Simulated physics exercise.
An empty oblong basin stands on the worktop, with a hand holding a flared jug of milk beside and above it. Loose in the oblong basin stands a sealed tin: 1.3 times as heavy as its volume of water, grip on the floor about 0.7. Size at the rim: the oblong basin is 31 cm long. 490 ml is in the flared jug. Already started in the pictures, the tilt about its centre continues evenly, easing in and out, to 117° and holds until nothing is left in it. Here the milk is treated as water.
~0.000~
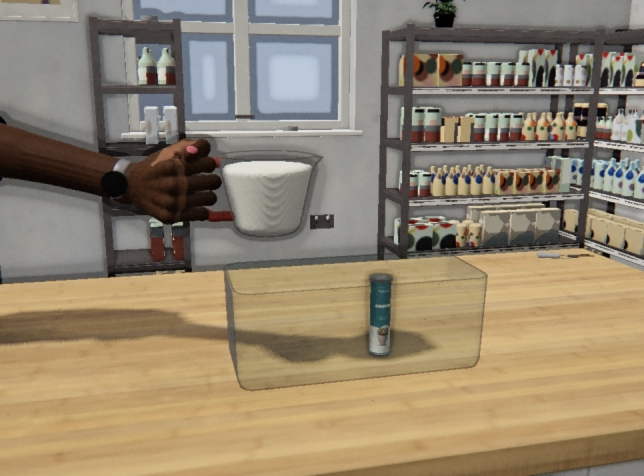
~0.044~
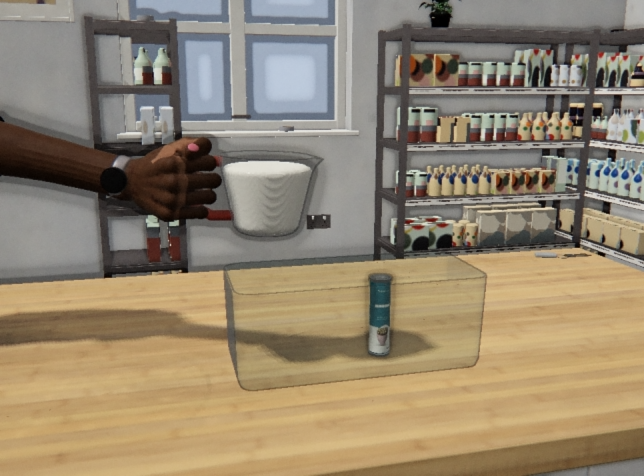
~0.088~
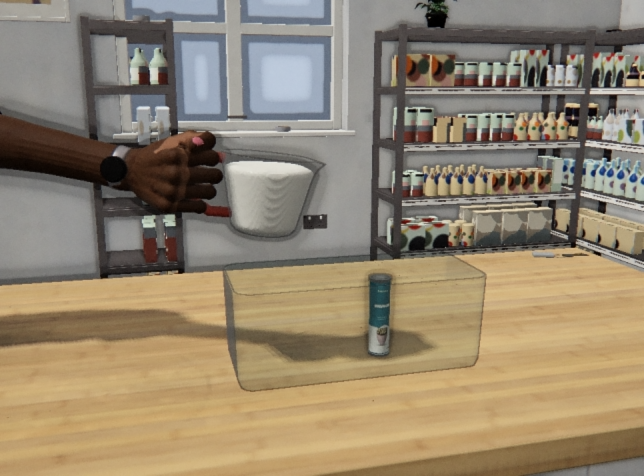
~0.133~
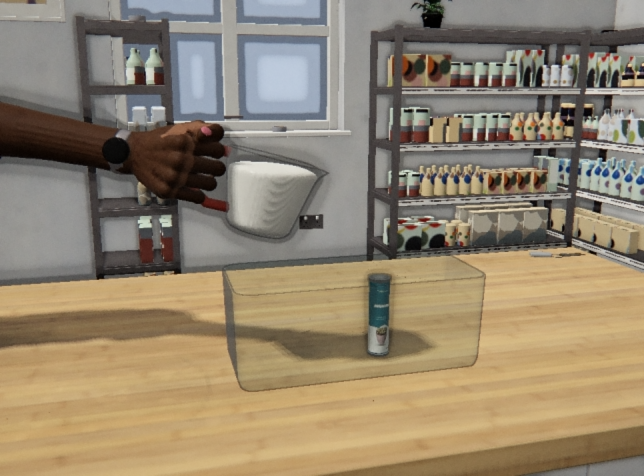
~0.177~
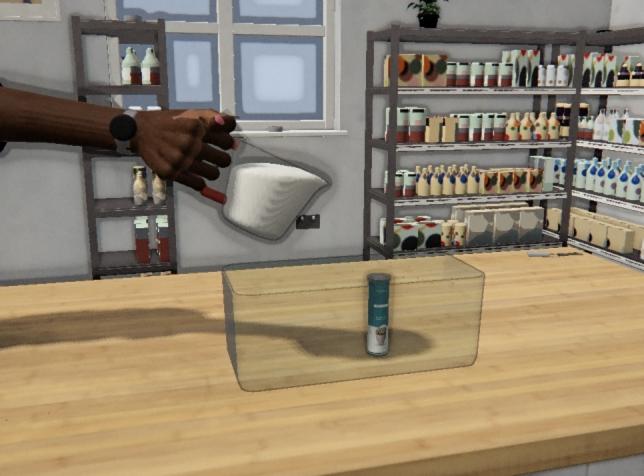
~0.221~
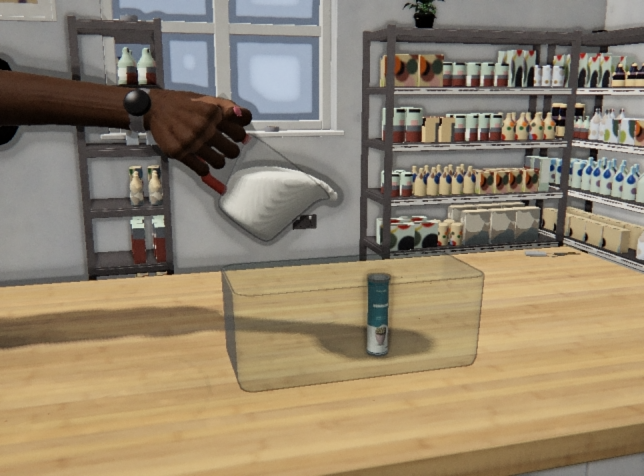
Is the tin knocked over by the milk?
Most probably it will lose its balance.
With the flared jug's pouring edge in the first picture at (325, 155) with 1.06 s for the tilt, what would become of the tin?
Then it stays on its base.
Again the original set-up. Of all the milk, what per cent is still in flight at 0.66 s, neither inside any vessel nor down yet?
Some 2 per cent.
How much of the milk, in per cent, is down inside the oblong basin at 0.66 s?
About 98 per cent.
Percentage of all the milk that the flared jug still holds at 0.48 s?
Some 22 % of it is still there.
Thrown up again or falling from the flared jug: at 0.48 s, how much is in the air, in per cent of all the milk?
Estimate: Some 20 % of the total.
By 0.48 s the tilt is 109° and 21 per cent is still to pour; the tin stands where it began.
By 0.66 s the tilt is 117° and 0 per cent is still to pour; the tin leans 23°.
By 0.86 s the tilt is 117° and 0 per cent is still to pour; the tin lies on its side.
By 1.07 s the tilt is 117° and 0 per cent is still to pour; the tin lies on its side.
At rest the tin lies on its side.
